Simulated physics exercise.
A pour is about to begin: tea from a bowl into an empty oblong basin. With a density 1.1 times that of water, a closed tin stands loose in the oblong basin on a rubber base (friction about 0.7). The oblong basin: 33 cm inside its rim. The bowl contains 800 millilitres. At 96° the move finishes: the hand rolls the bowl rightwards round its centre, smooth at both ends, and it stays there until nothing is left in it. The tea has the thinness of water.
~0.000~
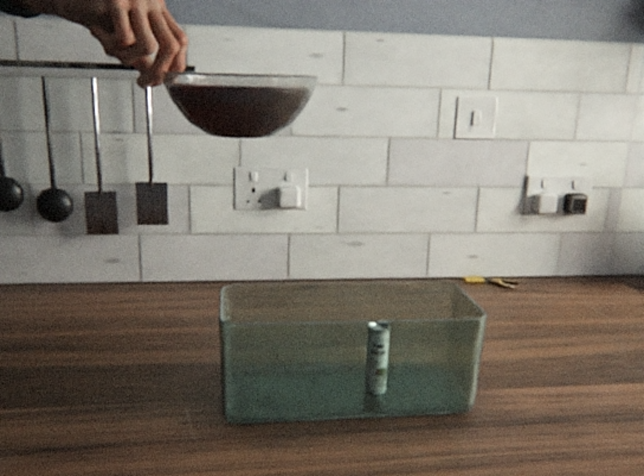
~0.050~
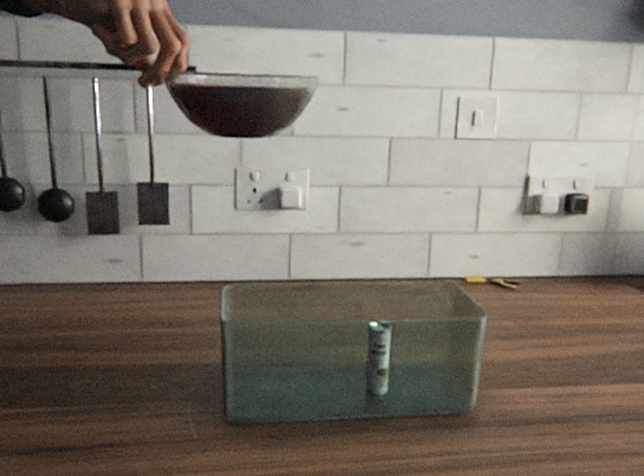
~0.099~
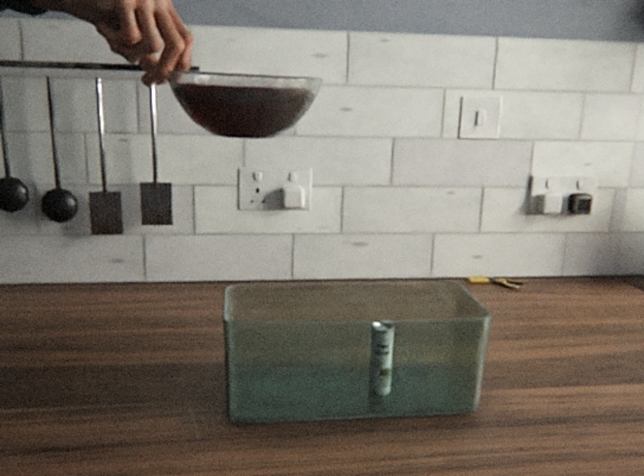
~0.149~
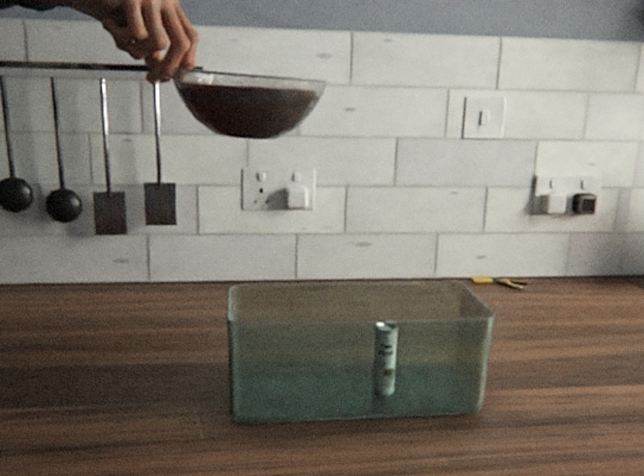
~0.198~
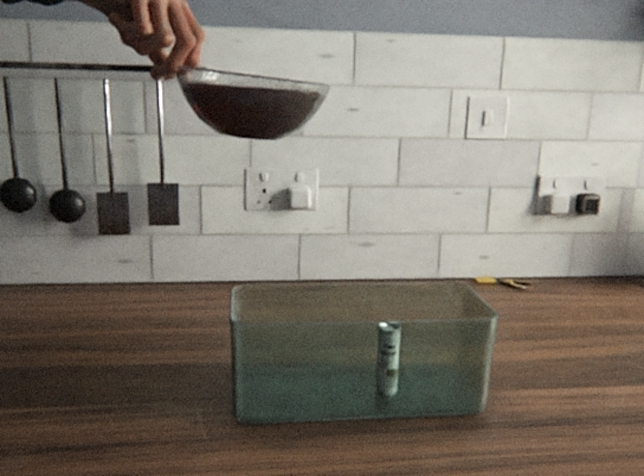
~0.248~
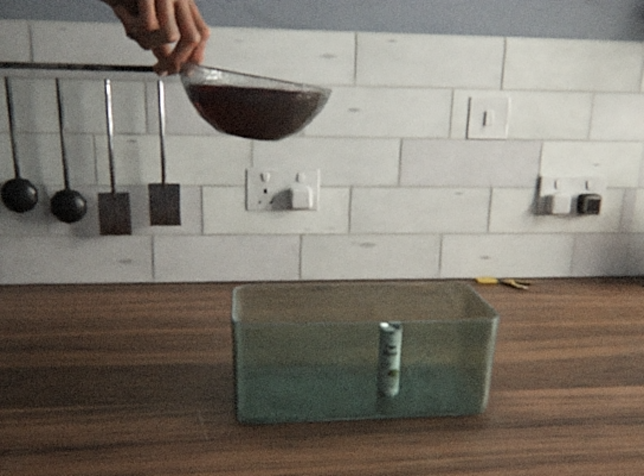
A hand slowly tilting a glass bowl of dark tea slightly rightwards above an oblong basin with a small tin standing inside.
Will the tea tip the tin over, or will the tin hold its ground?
It holds its ground.
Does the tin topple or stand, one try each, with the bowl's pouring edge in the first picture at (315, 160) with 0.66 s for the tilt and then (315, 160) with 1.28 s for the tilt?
In the first try it comes down; in the second it remains standing.
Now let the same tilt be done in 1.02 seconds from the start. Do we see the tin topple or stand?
The tin stays on its base.
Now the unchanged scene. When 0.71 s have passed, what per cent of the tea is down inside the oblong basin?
I'd estimate some 10 percent of the liquid.
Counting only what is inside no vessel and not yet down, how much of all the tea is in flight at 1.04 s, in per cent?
Roughly 14 per cent.
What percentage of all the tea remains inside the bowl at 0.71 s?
At that time about 44 in a hundred parts are still held.
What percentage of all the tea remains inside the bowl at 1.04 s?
Around 1 in a hundred.
By 0.71 s the tilt is 56° and 44 per cent is still to pour; the tin stands where it began.
By 1.04 s the tilt is 88° and 1 per cent is still to pour; the tin stands where it began.
By 1.40 s the tilt is 96° and 0 per cent is still to pour; the tin stands where it began.
By 1.78 s the tilt is 96° and 0 per cent is still to pour; the tin stands where it began.
At rest the tin stands where it began.
